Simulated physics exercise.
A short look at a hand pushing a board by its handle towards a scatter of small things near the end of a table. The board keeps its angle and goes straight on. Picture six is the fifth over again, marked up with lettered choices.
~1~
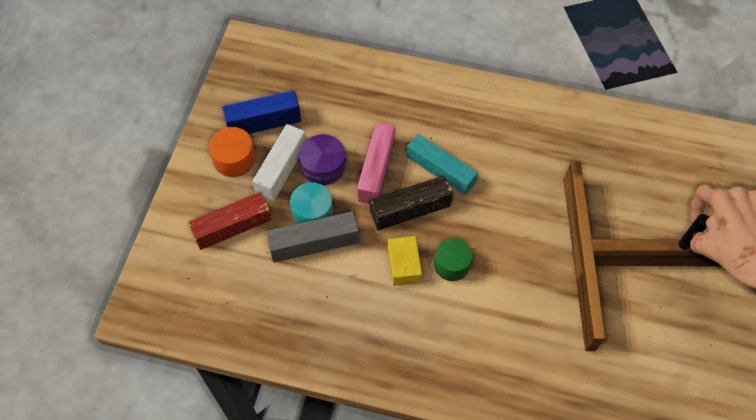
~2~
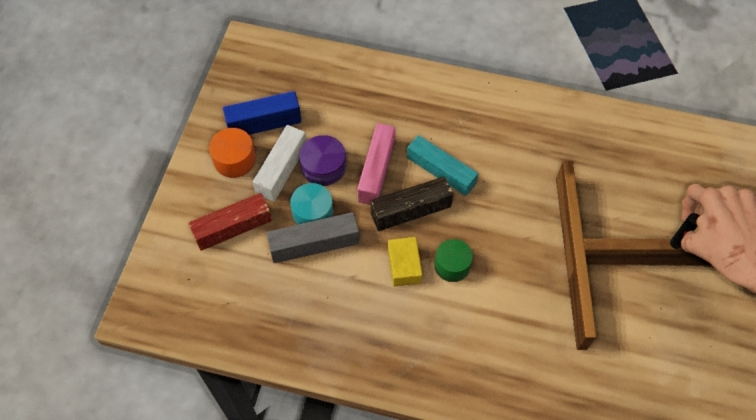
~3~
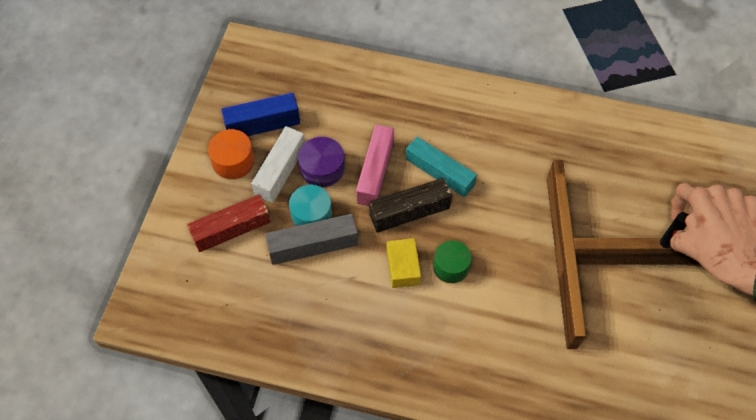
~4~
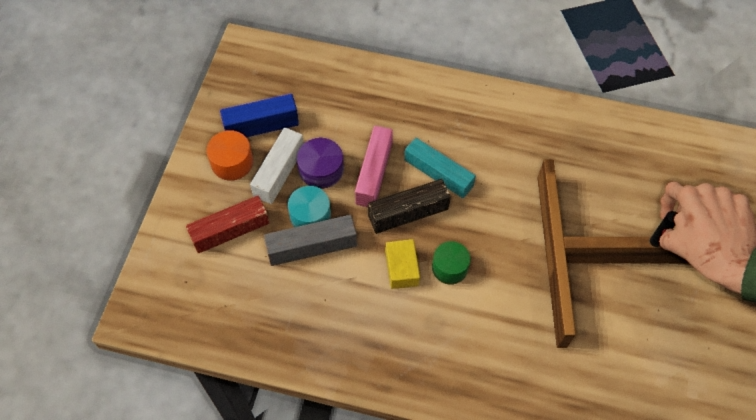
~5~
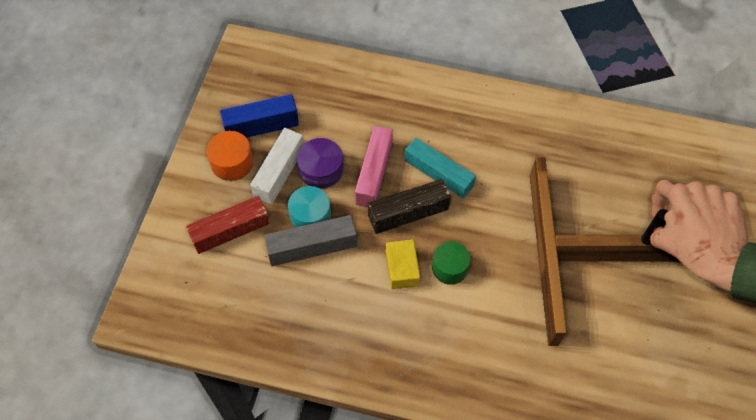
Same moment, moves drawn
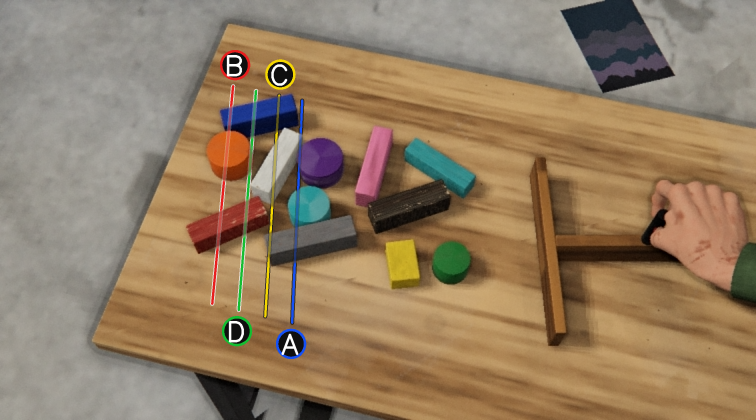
A pale wooden table stands on a grey concrete floor, seen from above at a slight tilt, with a dark patterned sheet lying beyond its far edge. Toward the left sit blue, white, red, grey, pink, black and turquoise bars among orange, purple, turquoise and green round pieces and a yellow block. From the right, a hand slides a T-shaped wooden board slowly leftward, touching none of them.
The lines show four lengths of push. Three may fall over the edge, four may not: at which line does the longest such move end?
It can go as far as D.
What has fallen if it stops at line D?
The orange tin.
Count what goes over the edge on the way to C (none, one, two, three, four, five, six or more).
By then, one.
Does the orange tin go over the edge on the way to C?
Yes.
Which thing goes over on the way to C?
The orange tin.
On the marked copy, A at (297, 204); B at (223, 187); C at (272, 198); D at (248, 193).
Taking D. A third of the way, board (439, 216); turquoise bar (408, 155); yellow block (382, 267).
Two thirds of the way, board (330, 192); orange tin (197, 162); white bar (231, 166).
When it is over, board (248, 174); orange tin over the edge; white bar (160, 173); one fallen.
As for the rest, A is within the limit but short; B drops four; C is within the limit but short.
